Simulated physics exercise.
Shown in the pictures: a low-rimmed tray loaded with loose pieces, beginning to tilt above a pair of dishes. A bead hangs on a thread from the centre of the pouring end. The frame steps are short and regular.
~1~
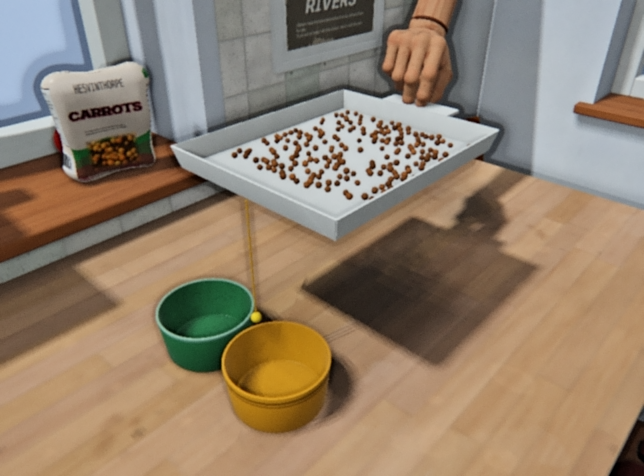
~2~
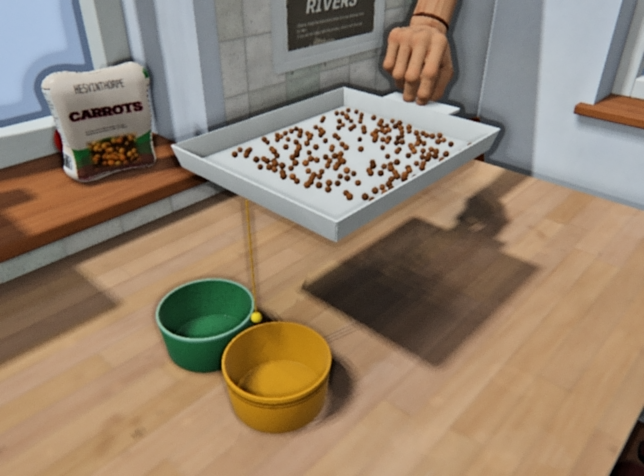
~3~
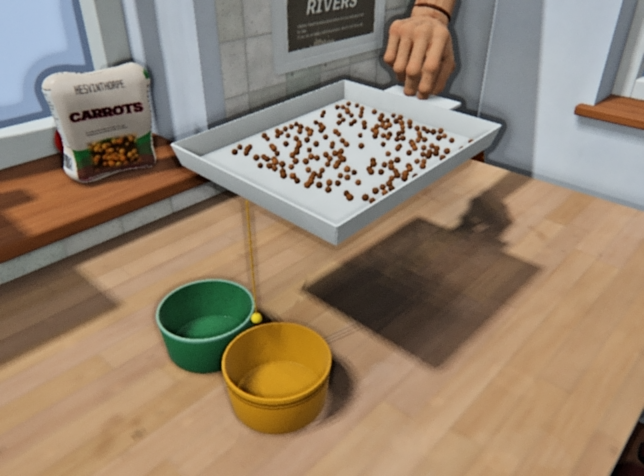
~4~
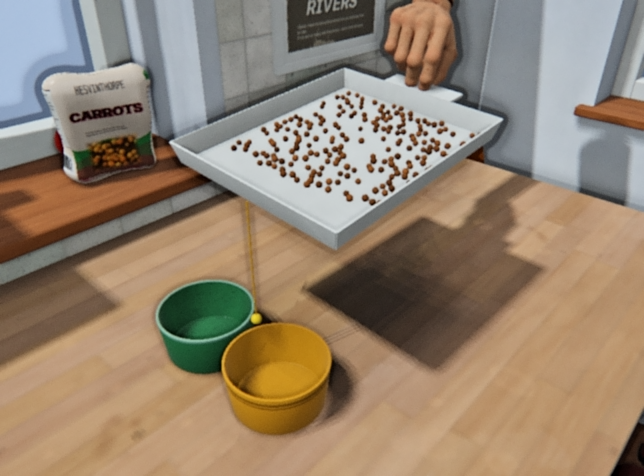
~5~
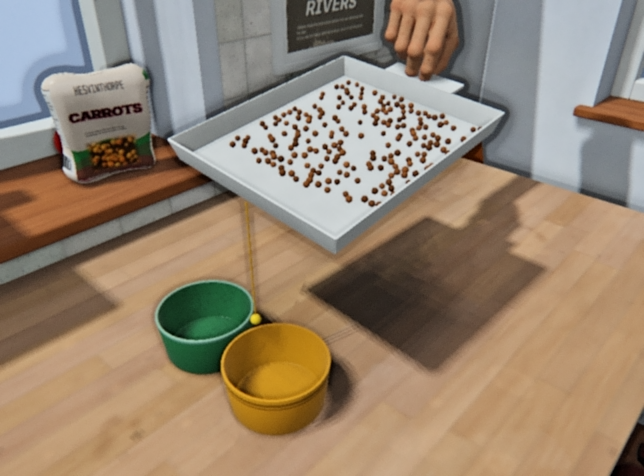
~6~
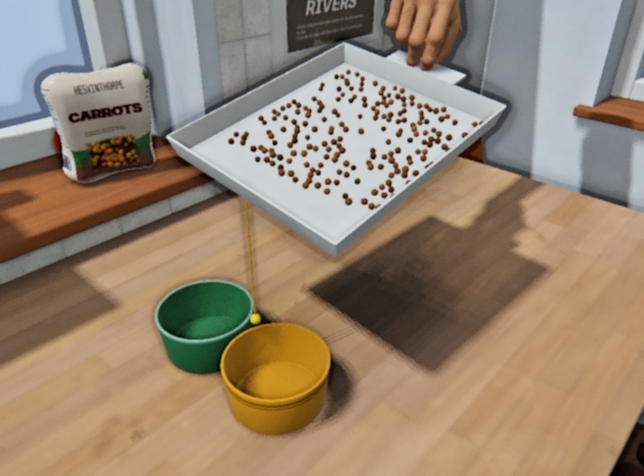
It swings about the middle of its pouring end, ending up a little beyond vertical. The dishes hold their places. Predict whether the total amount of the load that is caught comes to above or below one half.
The total caught comes to below one half.
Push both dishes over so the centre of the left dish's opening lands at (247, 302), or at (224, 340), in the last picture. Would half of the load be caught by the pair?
Well, a majority share the first time and a majority share the next.
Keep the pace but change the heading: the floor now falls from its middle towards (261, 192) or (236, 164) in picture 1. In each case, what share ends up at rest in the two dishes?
So it's 60 percent with the first slope and 90 percent with the other.
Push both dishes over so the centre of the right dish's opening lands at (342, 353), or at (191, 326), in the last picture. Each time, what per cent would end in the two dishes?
Roughly 90% on the first try and 0% on the second.
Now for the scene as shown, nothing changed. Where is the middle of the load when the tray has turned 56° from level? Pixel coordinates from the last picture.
Near (334, 239).
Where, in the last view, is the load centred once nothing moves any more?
The centre comes to rest near (331, 429).
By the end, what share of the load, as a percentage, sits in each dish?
Result - left dish: 0 %; right dish: 30 %.
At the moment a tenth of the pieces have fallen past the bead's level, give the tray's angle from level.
At some 85 degrees.
Shortly afterwards, tray tipped steeply; all but a few on the tray; only a few outside both; only a few in the air.
Next, tray tipped right over; near two thirds on the tray; a little in the right dish; near a quarter outside both; a little in the air.
Some moments later, tray tipped past a quarter turn; near a quarter in the right dish; near two thirds outside both.
In the end, tray tipped past a quarter turn; near a quarter in the right dish; none at all in the left dish; near two thirds outside both.
